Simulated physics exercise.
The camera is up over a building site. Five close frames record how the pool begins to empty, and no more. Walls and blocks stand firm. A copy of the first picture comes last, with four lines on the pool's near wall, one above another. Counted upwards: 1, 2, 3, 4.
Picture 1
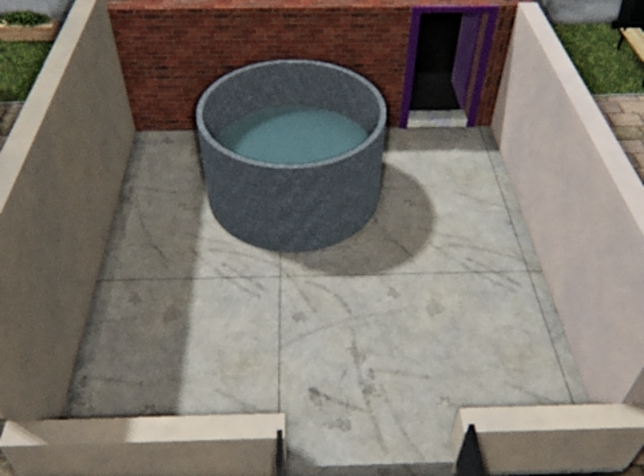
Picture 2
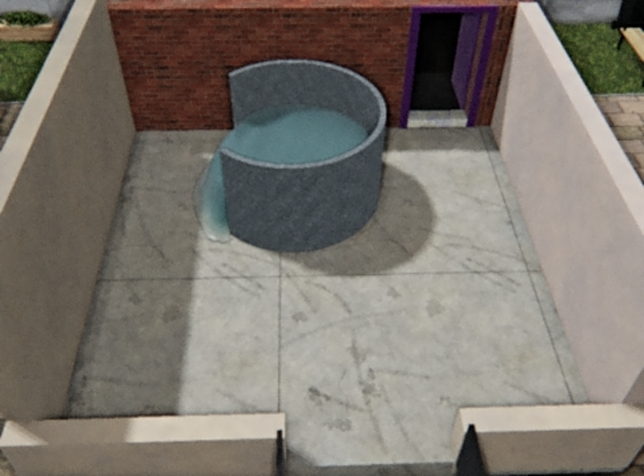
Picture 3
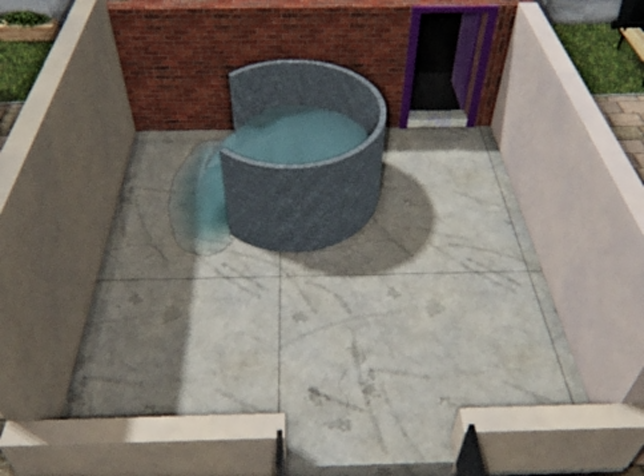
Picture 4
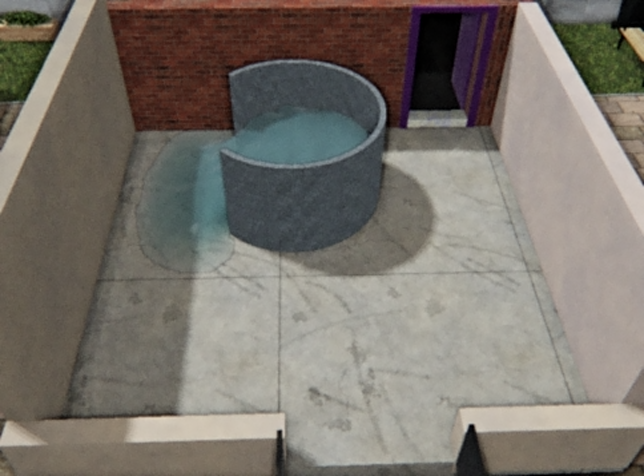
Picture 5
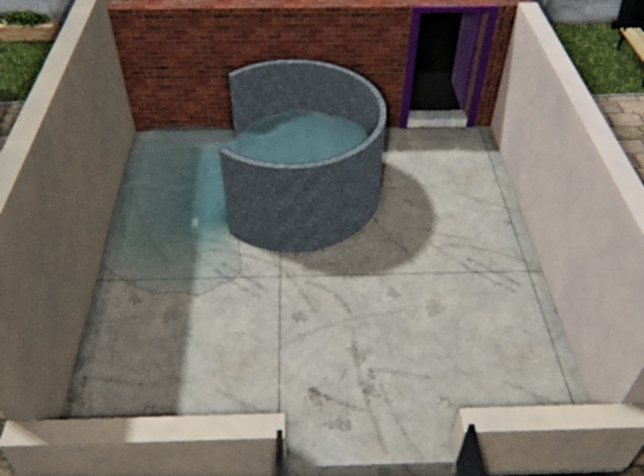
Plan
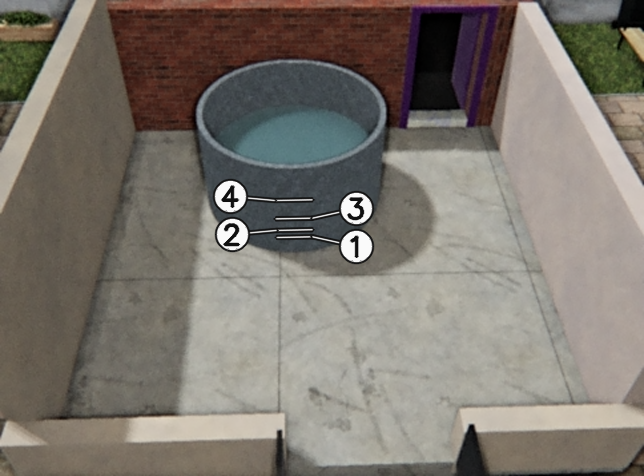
A round grey pool of blue-green water stands near the back of a walled concrete yard on a building site, seen from above by a still camera. Behind it runs a red brick wall with a purple doorway to the right, pale walls line both sides, and a gap opens in the low front wall. The pool's left side opens, and water pours out, spreading leftward and forward across the floor.
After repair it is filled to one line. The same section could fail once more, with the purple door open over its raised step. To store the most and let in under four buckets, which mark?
Go for 4.
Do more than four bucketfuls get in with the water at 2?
No, not at all.
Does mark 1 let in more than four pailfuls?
No, that is safe.
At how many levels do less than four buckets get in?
All of them.
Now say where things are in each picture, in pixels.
The first frame shows water in the pool at rest, its middle at (293, 151); foot of the purple doorway at (436, 127); open gate at (373, 408).
The second frame shows front seen at (210, 229), 2 % of the ground wet.
The third frame shows front seen at (189, 244), 5 % of the ground wet.
The fourth frame shows front seen at (201, 265), 11 % of the ground wet.
The fifth frame shows front seen at (143, 281), 18 % of the ground wet.
On the marked copy, 1 at (294, 237); 2 at (294, 230); 3 at (294, 218); 4 at (293, 200); from the bottom up 1, 2, 3, 4.
With 1, nothing gets over.
With 2, nothing gets over.
With 3, nothing gets over.
With 4, a splash gets over, under a bucket.
